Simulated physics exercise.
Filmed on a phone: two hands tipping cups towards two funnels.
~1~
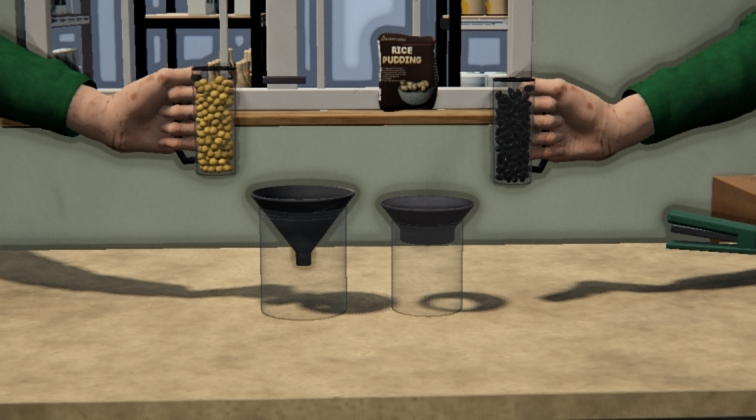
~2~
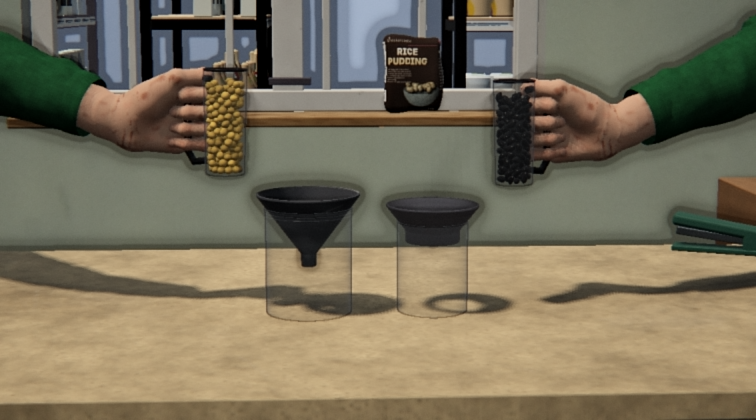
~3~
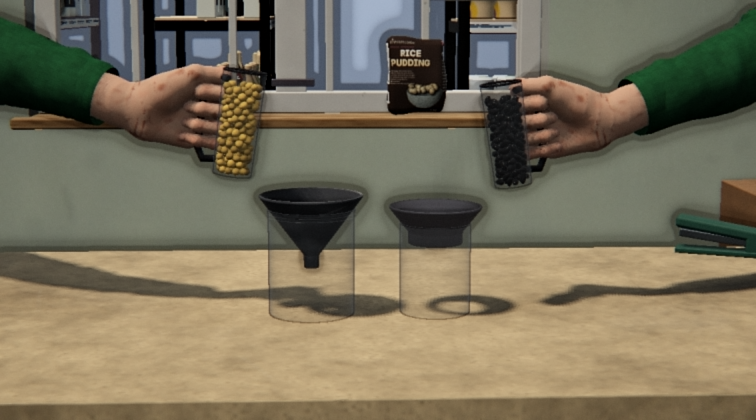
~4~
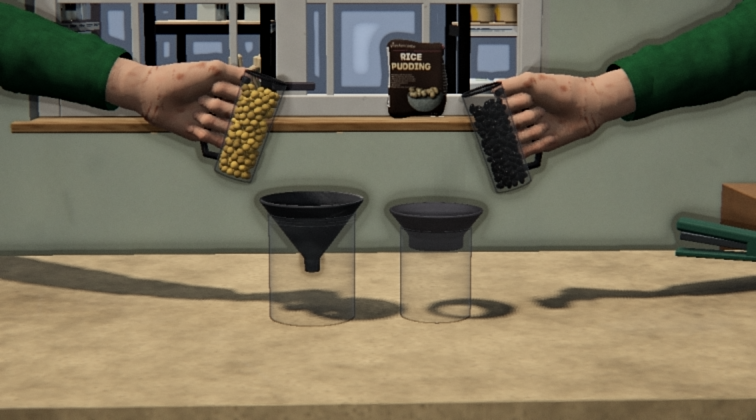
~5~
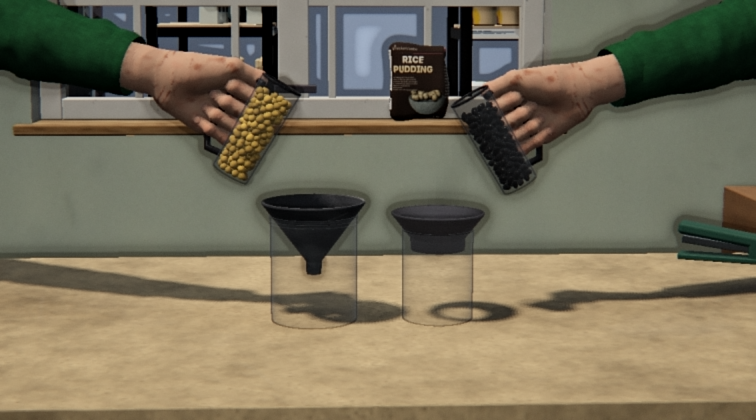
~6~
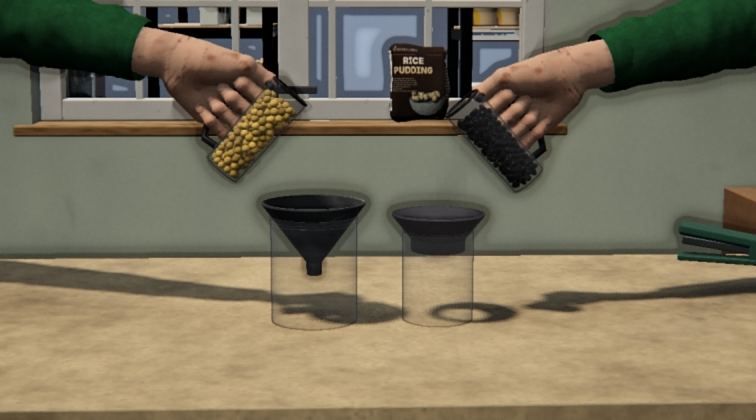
At a kitchen counter, two hands gradually tilting cups of yellow balls and black beans inward above two dark funnels in clear containers.
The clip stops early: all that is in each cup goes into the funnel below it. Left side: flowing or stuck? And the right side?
The left funnel holds most of it back; the right one passes it all.
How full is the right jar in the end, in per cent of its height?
It comes to 30 per cent or so.
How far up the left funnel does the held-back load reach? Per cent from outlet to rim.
Roughly 95 in a hundred.
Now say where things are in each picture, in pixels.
In the first picture, left funnel near (303, 200), outlet at (304, 265), under two pieces wide; left cup near (215, 121), holding puffed corn balls; right funnel near (427, 211), outlet at (427, 240), about 6 pieces wide; right cup near (513, 131), holding black beans.
In the second picture, left cup near (225, 122), upright; right cup near (514, 133), upright.
In the third picture, left cup near (238, 123), tipped 8°; right cup near (507, 134), tipped 8°.
In the fourth picture, left cup near (249, 127), tipped 19°; right cup near (498, 138), tipped 19°.
In the fifth picture, left cup near (256, 129), tipped 30°; right cup near (495, 141), tipped 30°.
In the sixth picture, left funnel near (314, 210), outlet at (314, 275); left cup near (256, 130), tipped 42°; right funnel near (438, 221), outlet at (438, 250); right cup near (495, 142), tipped 42°.
Then, 0.22 s on from there, left, the whole lot still in the cup; right, the whole lot still in the cup.
Then, 0.51 s on from there, left, the whole lot still in the cup; right, the whole lot still in the cup.
Then, 0.81 s on from there, left, the bulk still in the cup, a little in or over the funnel; right, the bulk still in the cup, a little in or over the funnel, only a few down in the jar.
In the end, left, all but a few stuck in the funnel, only a few down in the jar; right, the whole lot down in the jar.
